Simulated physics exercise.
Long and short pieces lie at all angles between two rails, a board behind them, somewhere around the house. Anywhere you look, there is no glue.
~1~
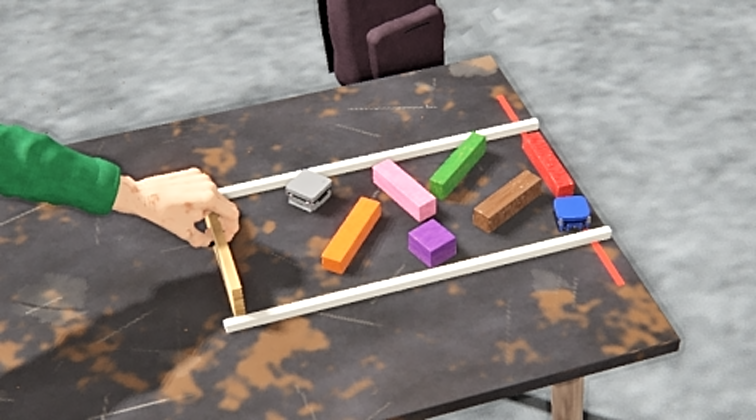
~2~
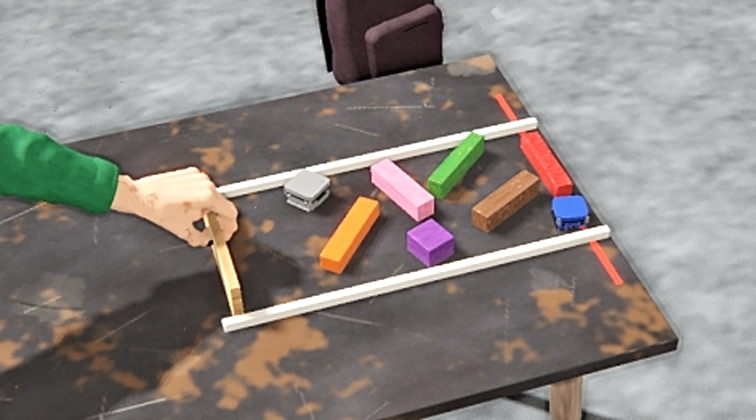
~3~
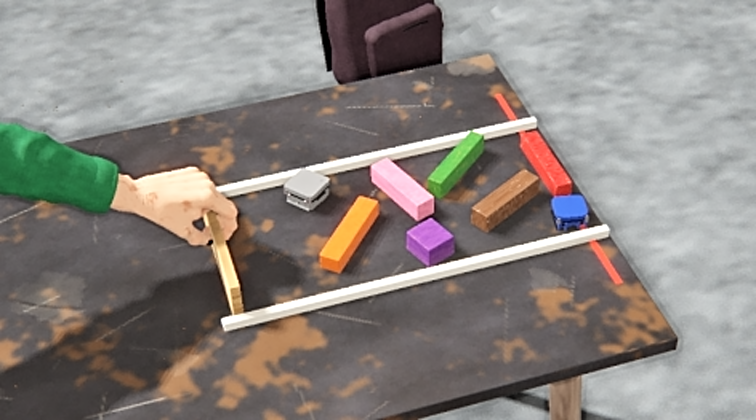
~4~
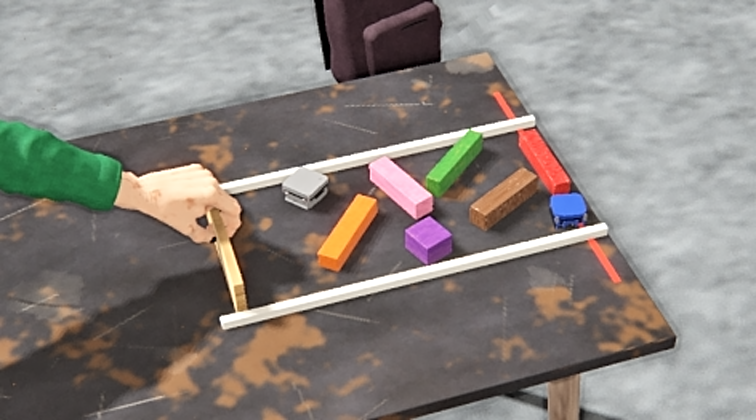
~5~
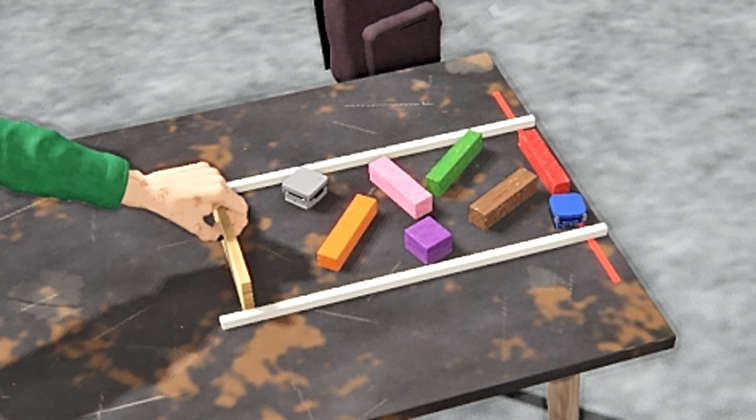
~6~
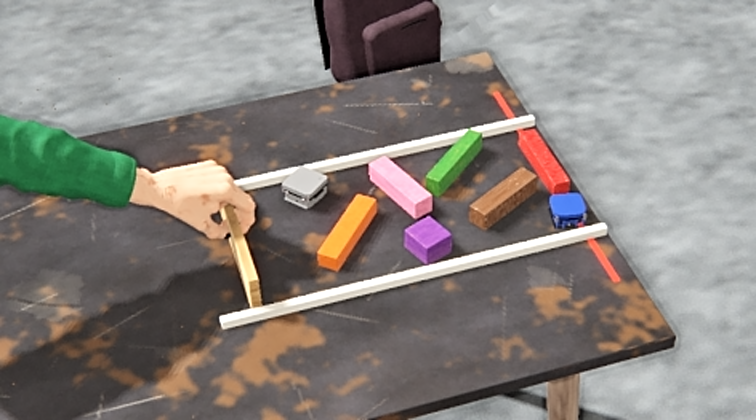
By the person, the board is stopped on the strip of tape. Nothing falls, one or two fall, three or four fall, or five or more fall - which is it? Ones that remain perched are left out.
Looks like at least five of them go over the edge.
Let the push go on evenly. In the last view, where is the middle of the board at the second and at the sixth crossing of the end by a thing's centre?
(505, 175), then (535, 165).
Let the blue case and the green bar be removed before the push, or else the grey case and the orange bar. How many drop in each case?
The first count is 4 and the second is 4.
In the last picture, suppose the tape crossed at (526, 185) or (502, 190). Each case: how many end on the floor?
Counts per try: 4; 1.
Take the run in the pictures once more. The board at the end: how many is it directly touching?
2 of them.
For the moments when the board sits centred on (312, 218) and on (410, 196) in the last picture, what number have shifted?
So far 2, and 5 at the second.
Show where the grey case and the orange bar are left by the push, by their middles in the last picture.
I'd say approximately (546, 138) and then (566, 178).
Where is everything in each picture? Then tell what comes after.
In the first picture, red bar (548, 165); blue case (571, 214); brown bar (508, 202); board (220, 244); tape (555, 182).
In the second picture, blue case (570, 214); grey case (308, 191).
In the third picture, brown bar (506, 200); board (218, 243).
In the fourth picture, red bar (544, 162); orange bar (348, 232).
In the fifth picture, blue case (567, 212); pink bar (400, 187).
In the sixth picture, red bar (544, 162); blue case (567, 211); brown bar (504, 198); board (236, 236); tape (551, 179).
Soon after, none off yet; red bar at rest near (544, 162); blue case at rest near (567, 211); brown bar at rest near (504, 198).
After that, none off yet; red bar moving near (553, 159); blue case at rest near (567, 211); brown bar displaced a little near (528, 187).
In the end, the number that fall off is five or more; gone, pink bar, purple block, green bar, brown bar, blue case and red bar.
